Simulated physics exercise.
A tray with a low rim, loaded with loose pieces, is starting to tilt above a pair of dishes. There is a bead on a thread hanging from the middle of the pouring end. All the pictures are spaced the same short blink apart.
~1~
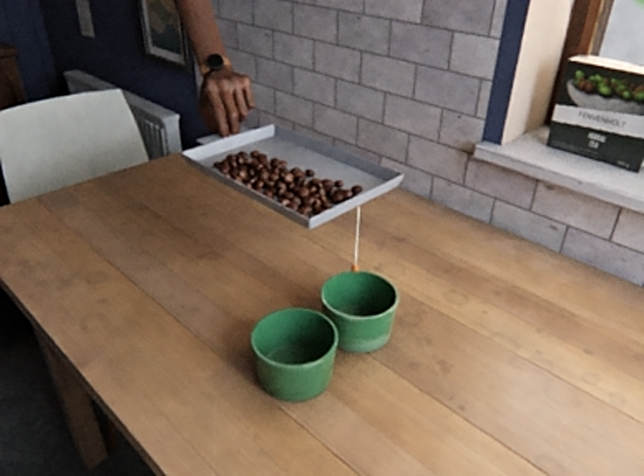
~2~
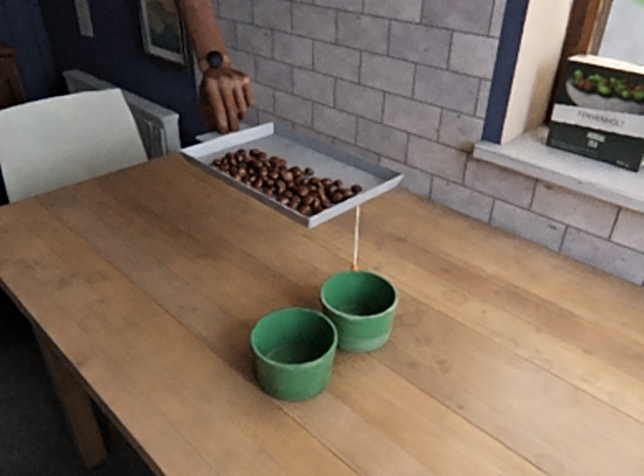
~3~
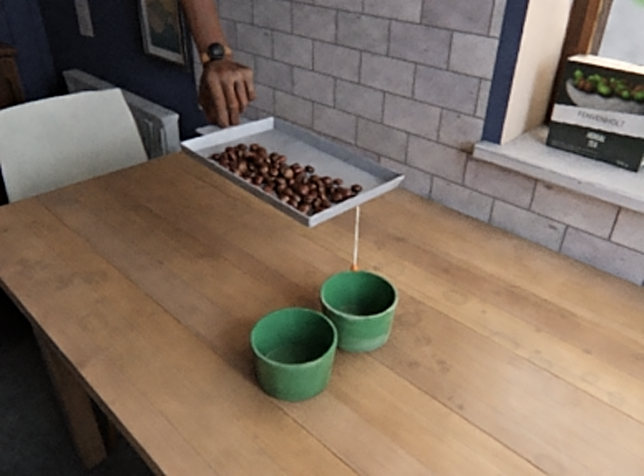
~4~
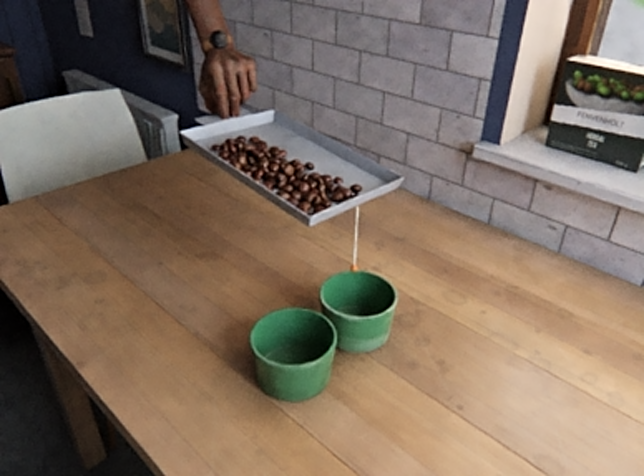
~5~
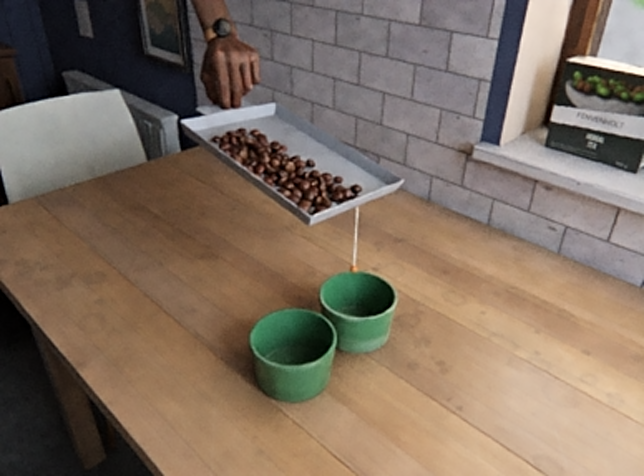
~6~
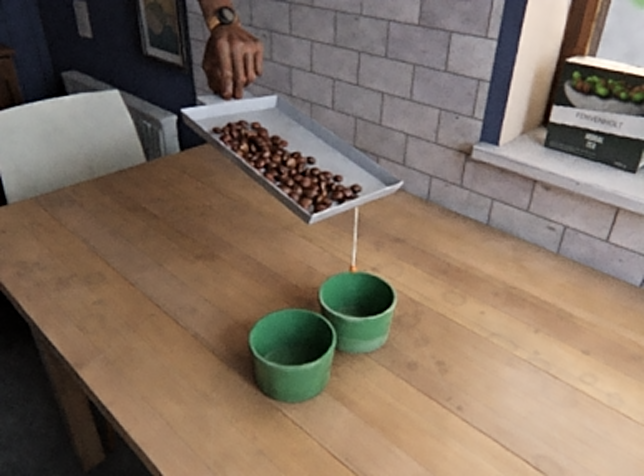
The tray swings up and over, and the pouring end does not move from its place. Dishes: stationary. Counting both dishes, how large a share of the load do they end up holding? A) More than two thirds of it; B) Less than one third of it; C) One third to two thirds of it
The answer is B.
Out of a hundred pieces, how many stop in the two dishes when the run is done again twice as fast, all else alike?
It would be close to 10 per cent.
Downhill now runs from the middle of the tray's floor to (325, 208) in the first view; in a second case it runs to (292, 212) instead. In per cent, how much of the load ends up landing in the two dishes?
70 % and 50 %.
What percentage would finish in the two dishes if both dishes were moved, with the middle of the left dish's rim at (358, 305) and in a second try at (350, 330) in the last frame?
Around 90 and then 40 per cent.
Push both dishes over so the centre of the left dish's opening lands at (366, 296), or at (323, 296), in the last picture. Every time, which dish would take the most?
Run 1: The one on the right side. Run 2: The one on the right side.
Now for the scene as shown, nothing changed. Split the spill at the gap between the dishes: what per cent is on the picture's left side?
Estimate: Near 0 per cent.
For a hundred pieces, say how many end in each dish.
About: Left dish 0, right dish 20 per cent.
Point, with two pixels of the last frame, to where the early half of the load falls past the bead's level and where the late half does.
Around (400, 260) at first; around (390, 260) after that.
Soon after the last picture, tray tipped steeply; nearly all on the tray; a stray few outside both; a small part in the air.
A little later, tray tipped right over; a small part on the tray; a small part in the right dish; about two thirds outside both; a small part in the air.
Later still, tray tipped past a quarter turn; about a quarter in the right dish; most outside both.
At rest, tray tipped past a quarter turn; none in the left dish; about a quarter in the right dish; most outside both.
